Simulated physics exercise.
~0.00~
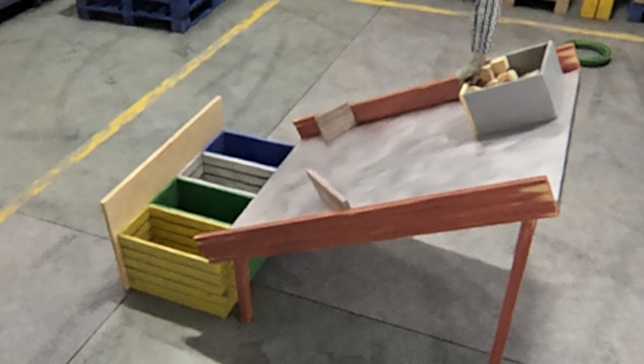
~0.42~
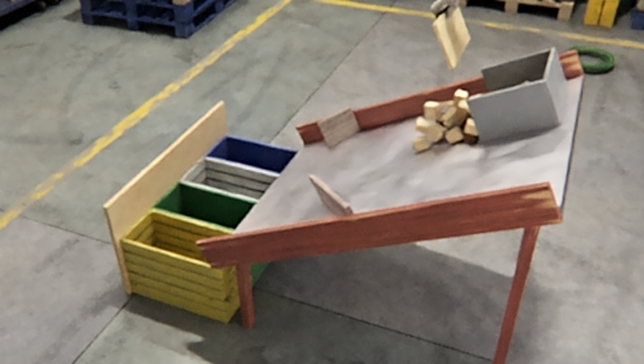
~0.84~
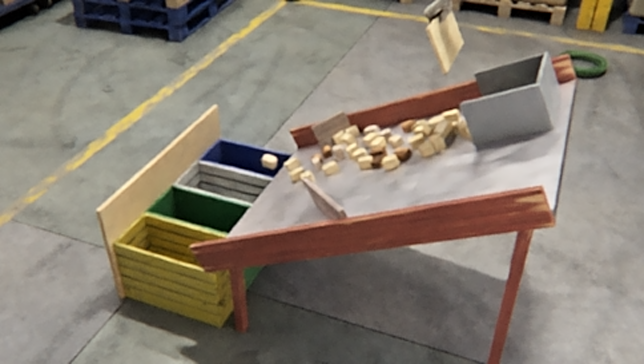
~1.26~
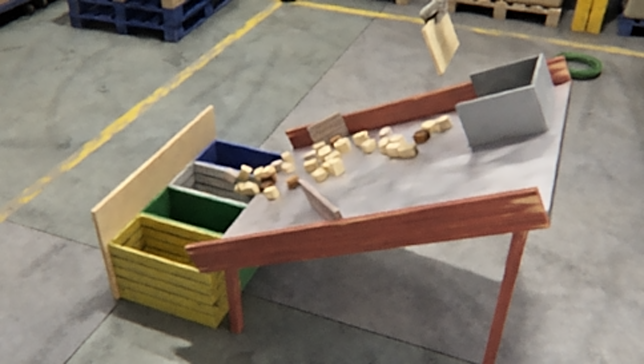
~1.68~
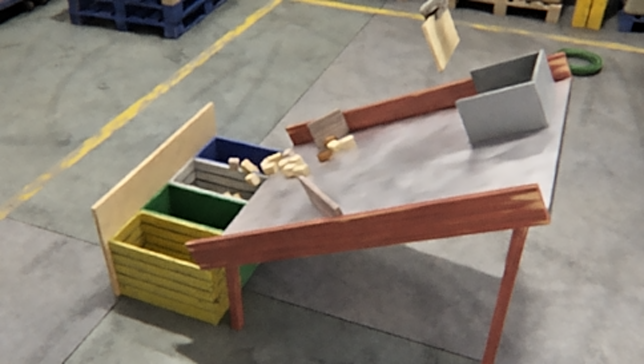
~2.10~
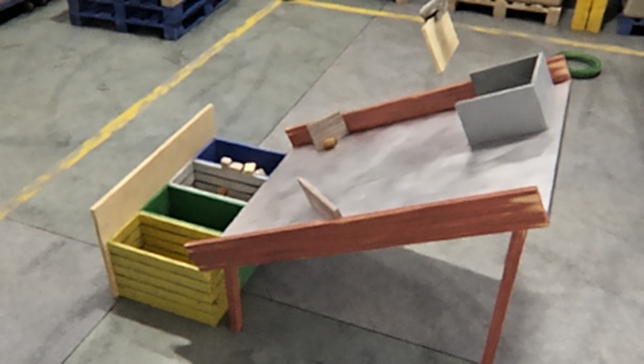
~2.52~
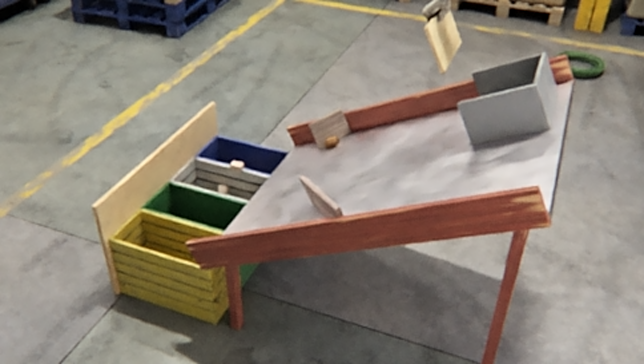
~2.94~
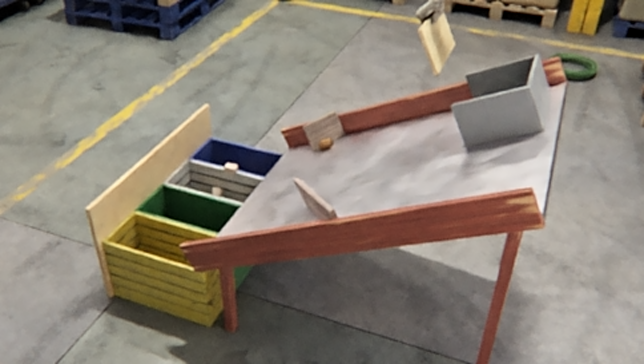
On a warehouse floor, wooden blocks sliding left down a table from a grey pen into coloured bins, one staying by a board.
